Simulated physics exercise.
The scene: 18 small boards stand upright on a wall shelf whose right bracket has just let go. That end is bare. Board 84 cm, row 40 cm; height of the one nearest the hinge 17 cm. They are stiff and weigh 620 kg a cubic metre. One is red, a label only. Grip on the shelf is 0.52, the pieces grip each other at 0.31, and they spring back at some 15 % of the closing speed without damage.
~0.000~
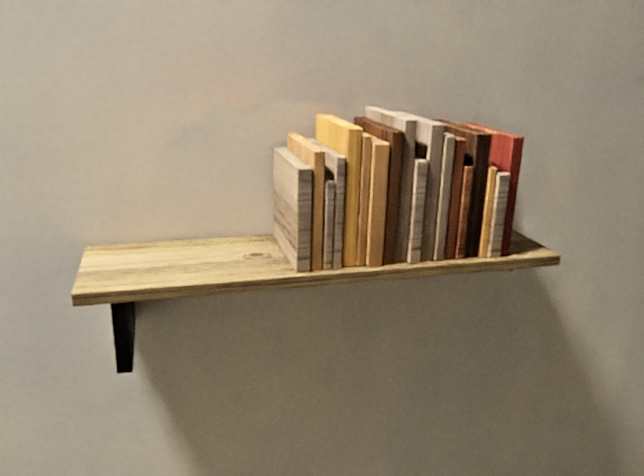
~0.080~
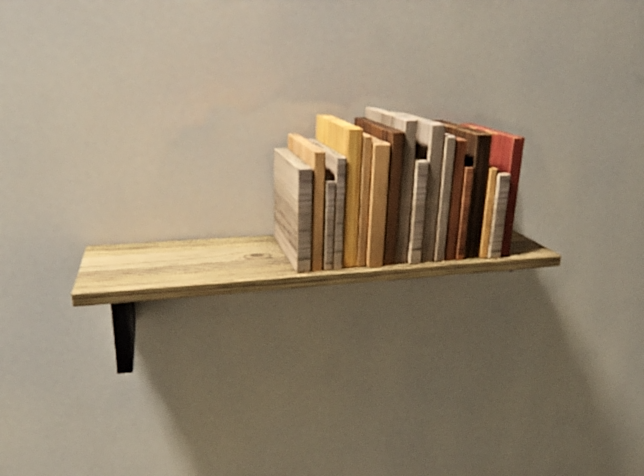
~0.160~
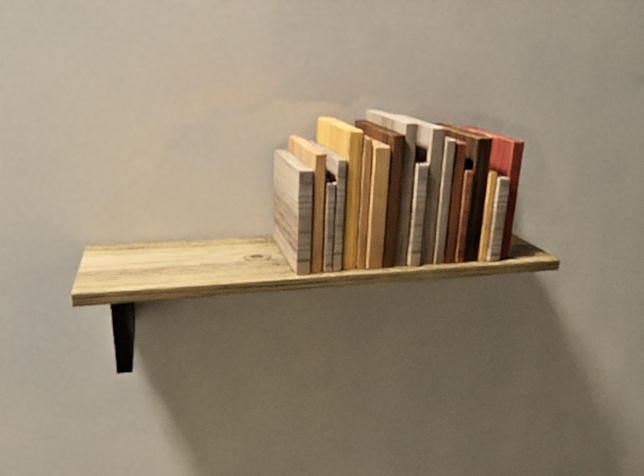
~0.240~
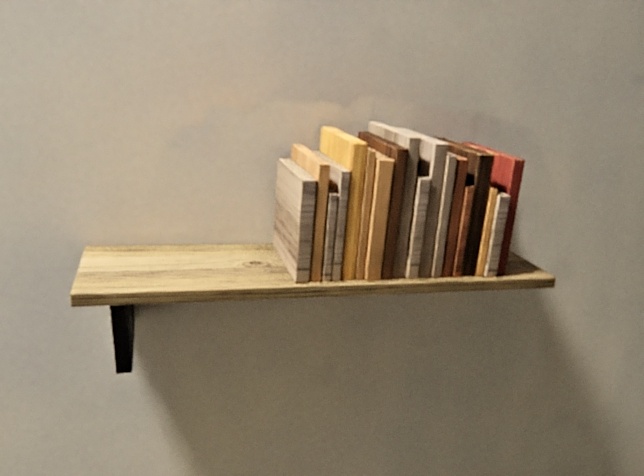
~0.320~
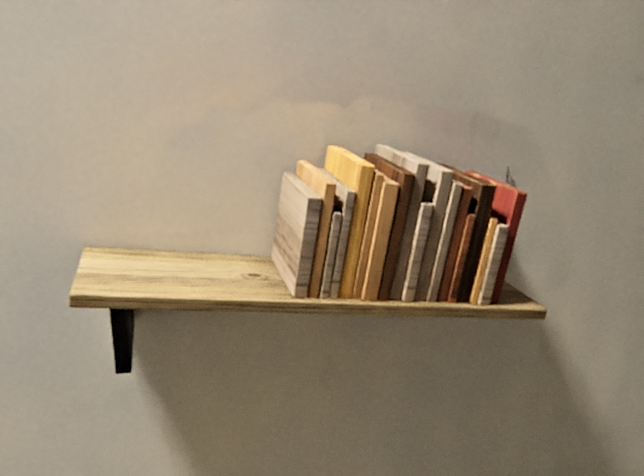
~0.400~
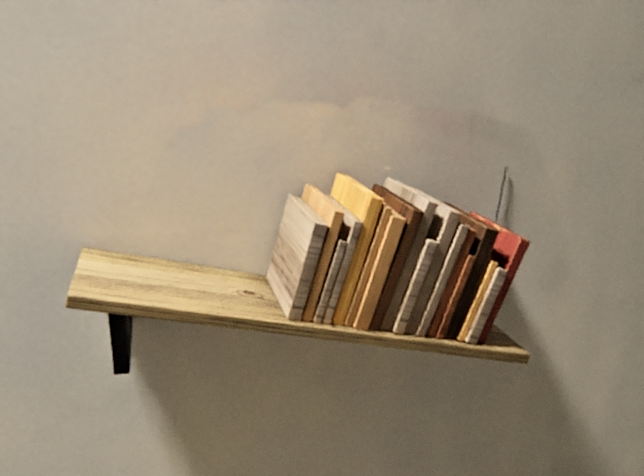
Against a plain grey wall, a light wooden shelf is seen from the front and slightly to the left, in a still view. A black bracket sits under its left end, and upright boards in pale grey, tan, yellow, brown and, at the far right, red crowd its right half. After barely moving at first, the shelf's right end swings downward and the boards ride down with it, leaning rightward.
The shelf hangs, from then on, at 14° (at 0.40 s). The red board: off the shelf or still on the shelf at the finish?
It falls off.
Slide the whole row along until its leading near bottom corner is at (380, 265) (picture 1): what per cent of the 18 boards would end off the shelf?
In that case 0 per cent.
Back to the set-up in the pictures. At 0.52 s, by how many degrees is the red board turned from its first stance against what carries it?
About 40°.
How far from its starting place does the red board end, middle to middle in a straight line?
Some 115 cm.
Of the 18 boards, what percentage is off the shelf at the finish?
Near 5 per cent.
Around 0.52 s, none of the 18 boards off the shelf, 18 disturbed; red board tipped 35°.
Around 0.68 s, none of the 18 boards off the shelf, 18 disturbed; red board on its side.
Finally (1.4 s), 1 of the 18 boards off the shelf; red board on its side.
